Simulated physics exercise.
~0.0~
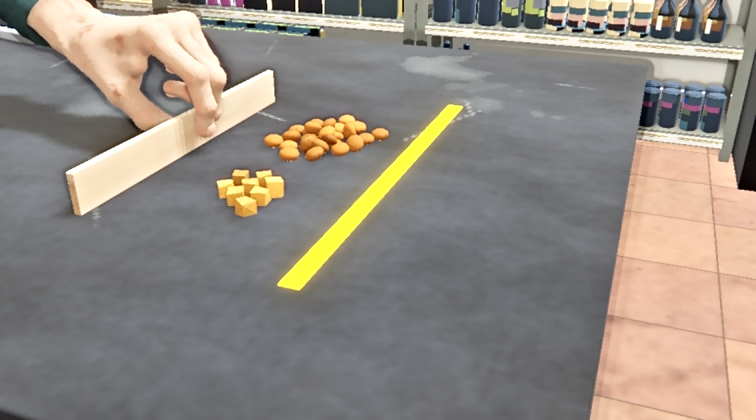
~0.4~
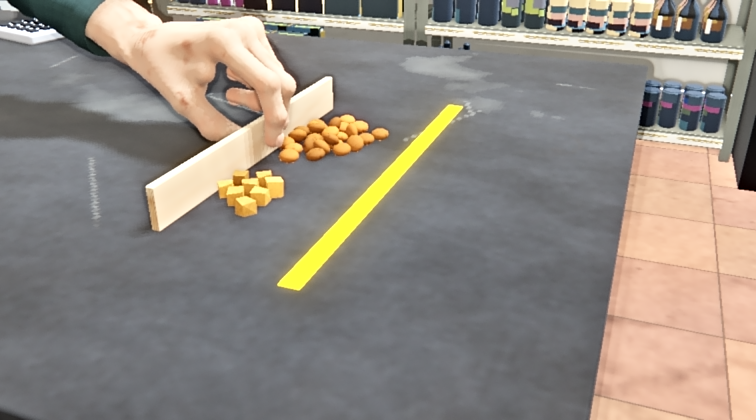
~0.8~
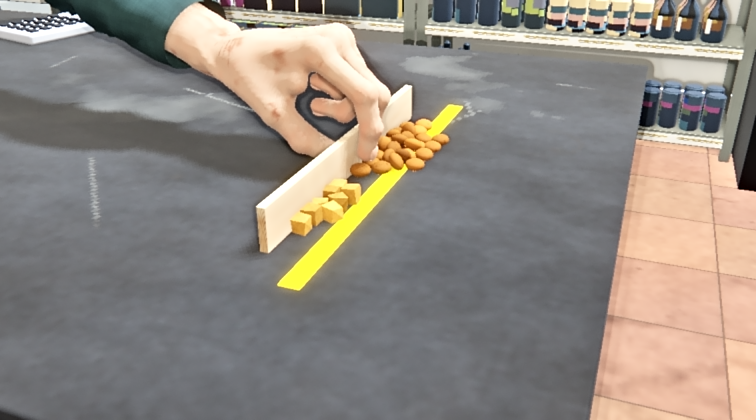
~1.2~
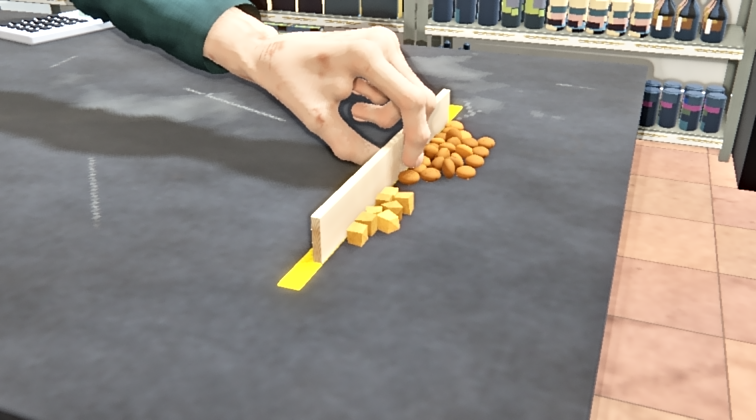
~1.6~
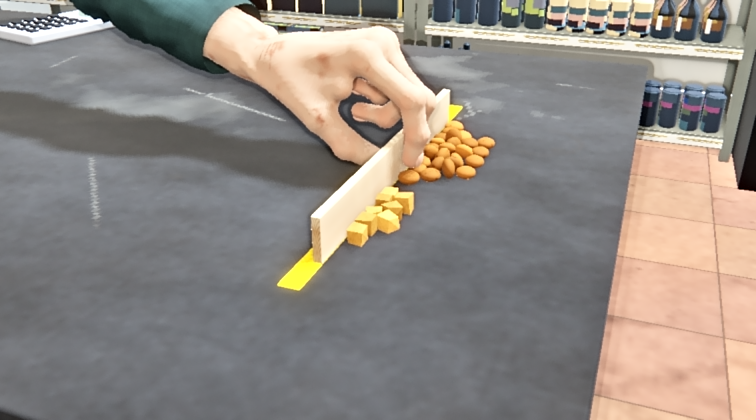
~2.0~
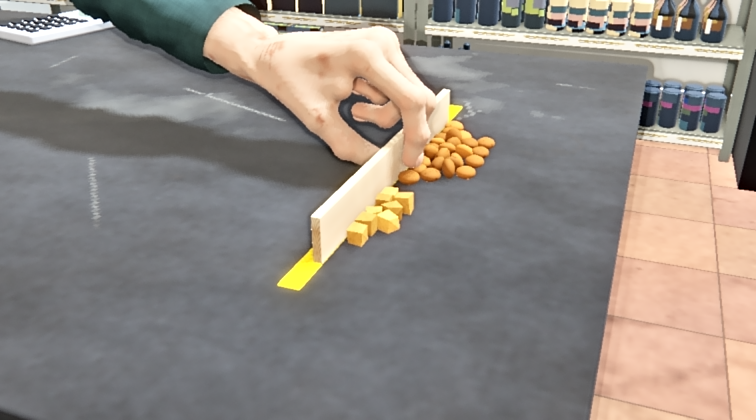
A hand pushes orange nuggets and yellow cubes right with a wooden strip, stopping at yellow tape.
